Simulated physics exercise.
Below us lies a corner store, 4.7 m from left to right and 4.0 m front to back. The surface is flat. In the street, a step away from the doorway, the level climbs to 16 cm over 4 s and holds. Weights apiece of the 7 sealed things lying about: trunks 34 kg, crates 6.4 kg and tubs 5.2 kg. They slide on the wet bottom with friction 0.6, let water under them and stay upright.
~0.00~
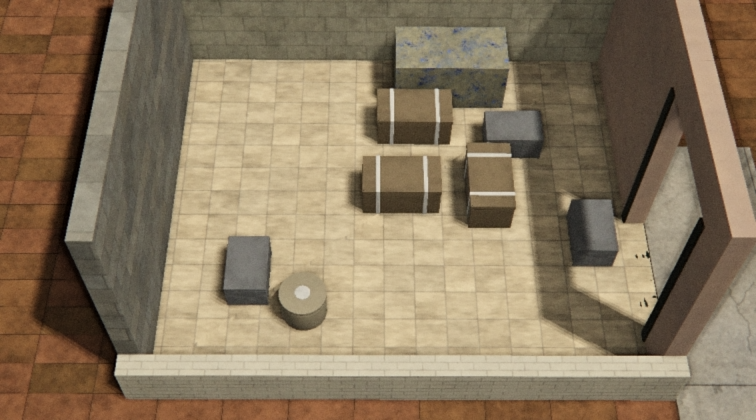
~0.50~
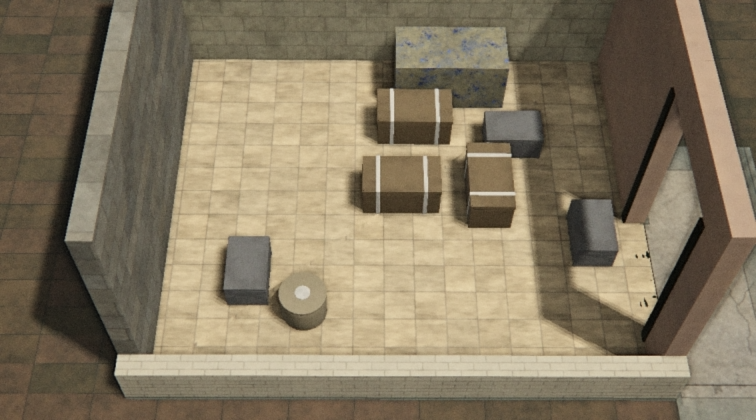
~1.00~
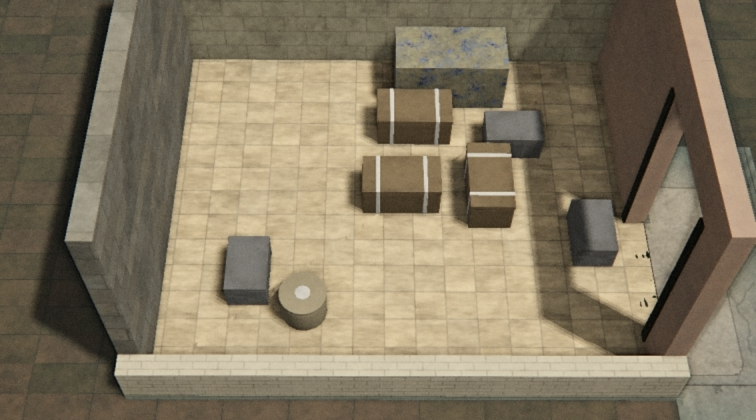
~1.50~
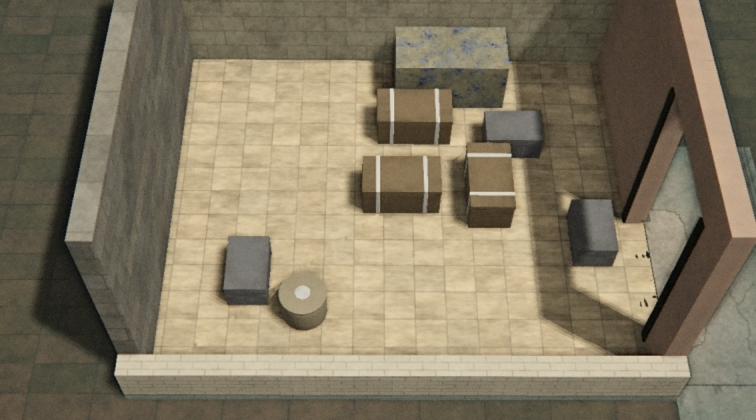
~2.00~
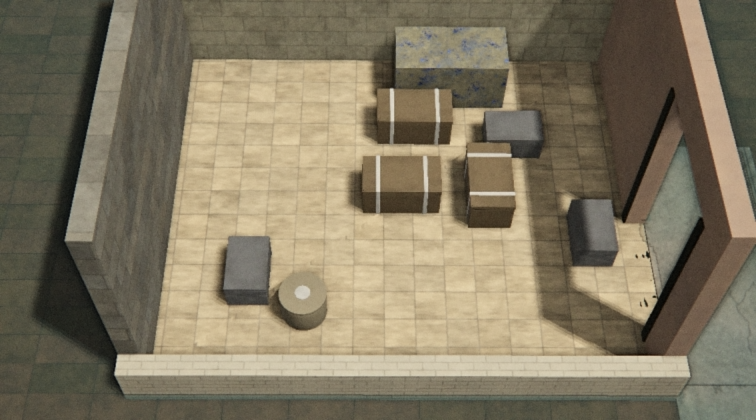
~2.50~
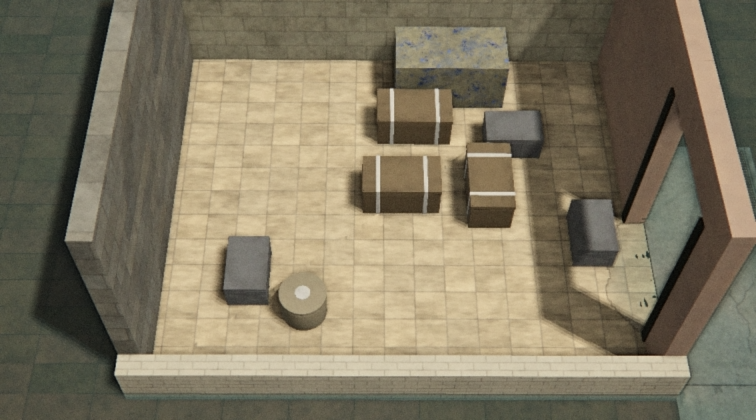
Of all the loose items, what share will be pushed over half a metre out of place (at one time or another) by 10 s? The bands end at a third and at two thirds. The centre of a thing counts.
Share: From one to two thirds.
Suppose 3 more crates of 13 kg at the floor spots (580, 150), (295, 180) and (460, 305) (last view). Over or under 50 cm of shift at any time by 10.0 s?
In turn: Short of it, less, past it.
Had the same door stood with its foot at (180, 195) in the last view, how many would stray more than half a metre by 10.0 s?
Then 0.
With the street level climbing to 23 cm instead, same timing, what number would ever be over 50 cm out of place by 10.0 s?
Then 3.
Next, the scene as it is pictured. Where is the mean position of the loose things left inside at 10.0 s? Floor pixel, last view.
Near (403, 171).
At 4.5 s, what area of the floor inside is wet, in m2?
Roughly 5.0 m2.
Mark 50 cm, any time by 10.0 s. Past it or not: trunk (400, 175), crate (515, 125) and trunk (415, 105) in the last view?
In that order: Under, short of it, less.
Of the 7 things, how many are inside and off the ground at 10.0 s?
At that moment 4.
After 3.5 s 0 of 7 are over 50 cm from their spots; 0 afloat.
After 4.5 s 1 of 7 are over 50 cm from their spots; 0 afloat.
After 7.0 s 2 of 7 are over 50 cm from their spots; 2 afloat.
After 10.0 s 3 of 7 are over 50 cm from their spots, and 3 have been at some point; 4 afloat.
